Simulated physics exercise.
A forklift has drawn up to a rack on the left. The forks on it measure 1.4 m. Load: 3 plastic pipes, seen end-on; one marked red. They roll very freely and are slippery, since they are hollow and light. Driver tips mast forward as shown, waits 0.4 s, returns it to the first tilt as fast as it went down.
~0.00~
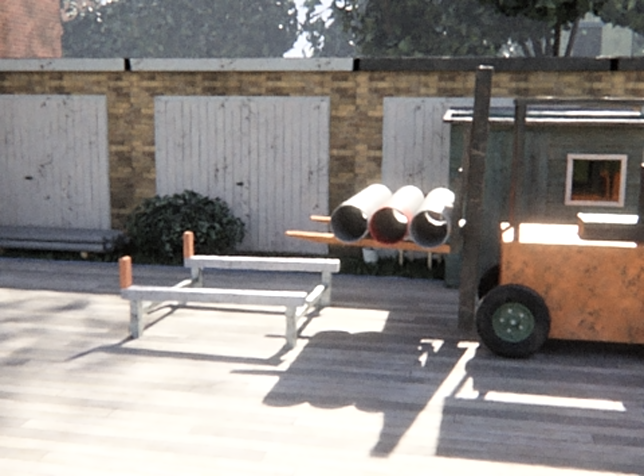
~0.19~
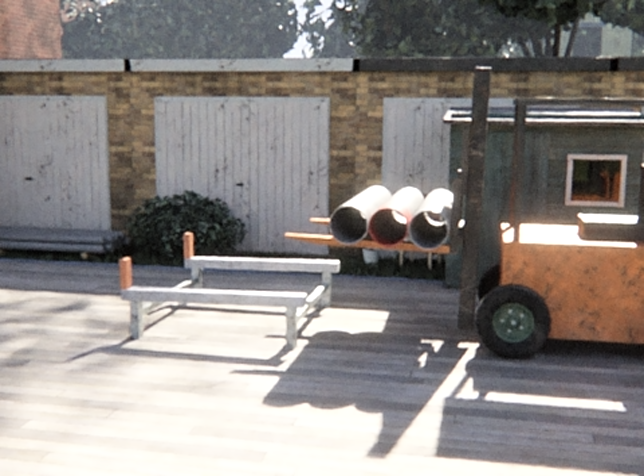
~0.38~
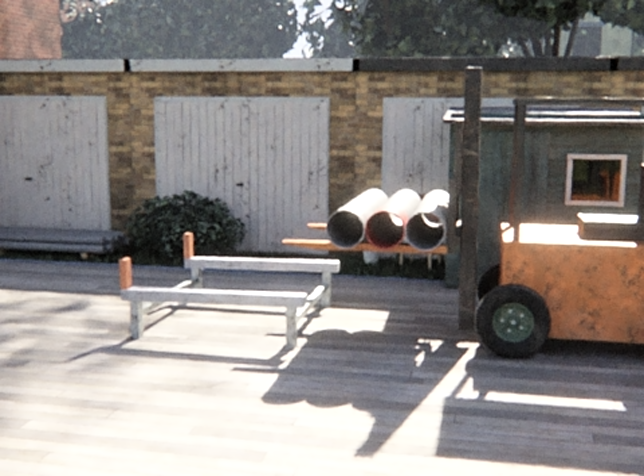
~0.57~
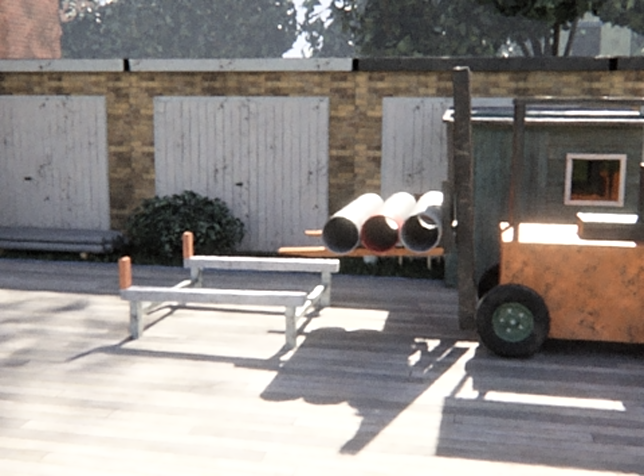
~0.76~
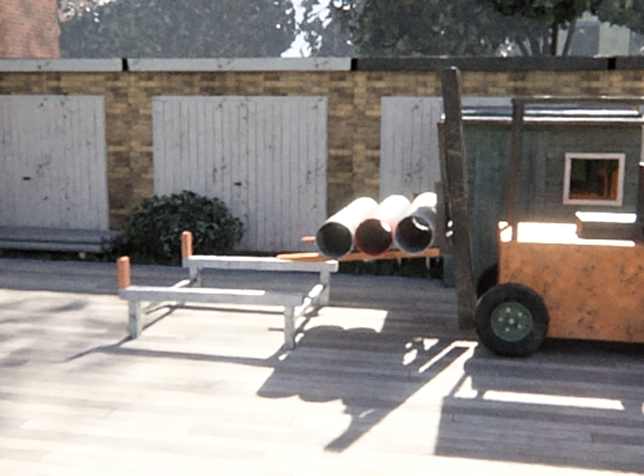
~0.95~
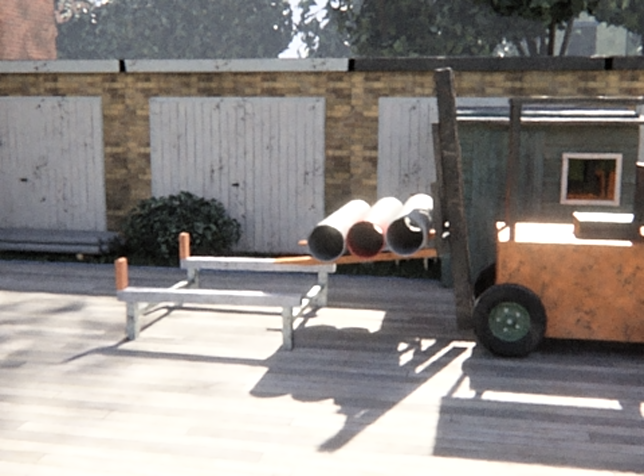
On a sunlit paved yard, a forklift tilting its mast forward, its forks dipping leftward as three pipes shift left.
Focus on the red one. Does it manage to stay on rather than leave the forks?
No, it comes away.
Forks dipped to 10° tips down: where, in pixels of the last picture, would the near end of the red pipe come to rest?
(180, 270), roughly.
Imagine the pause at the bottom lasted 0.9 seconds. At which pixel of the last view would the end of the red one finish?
It would finish close to (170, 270) in the last picture.
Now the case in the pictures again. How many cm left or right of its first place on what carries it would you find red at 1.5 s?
Shift of red: 30, leftward.
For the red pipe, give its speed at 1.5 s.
0.6 m/s, roughly.
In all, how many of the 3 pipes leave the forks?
Counted up, it is 3.
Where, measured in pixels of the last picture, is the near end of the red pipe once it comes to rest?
I'd say somewhere close to (175, 274).
By 1.5 s, red is on the forks, 60 cm from the tips, rolling left; 0 of 3 have left the forks.
By 2.0 s, red is on the forks, 25 cm from the tips, rolling left; 1 of 3 has left the forks.
By 2.6 s, red is on the rack, 130 cm from the rack's far end, rolling left; 2 of 3 have left the forks.
Finally (4.1 s), red is on the rack, 55 cm from the rack's far end; 3 of 3 have left the forks.
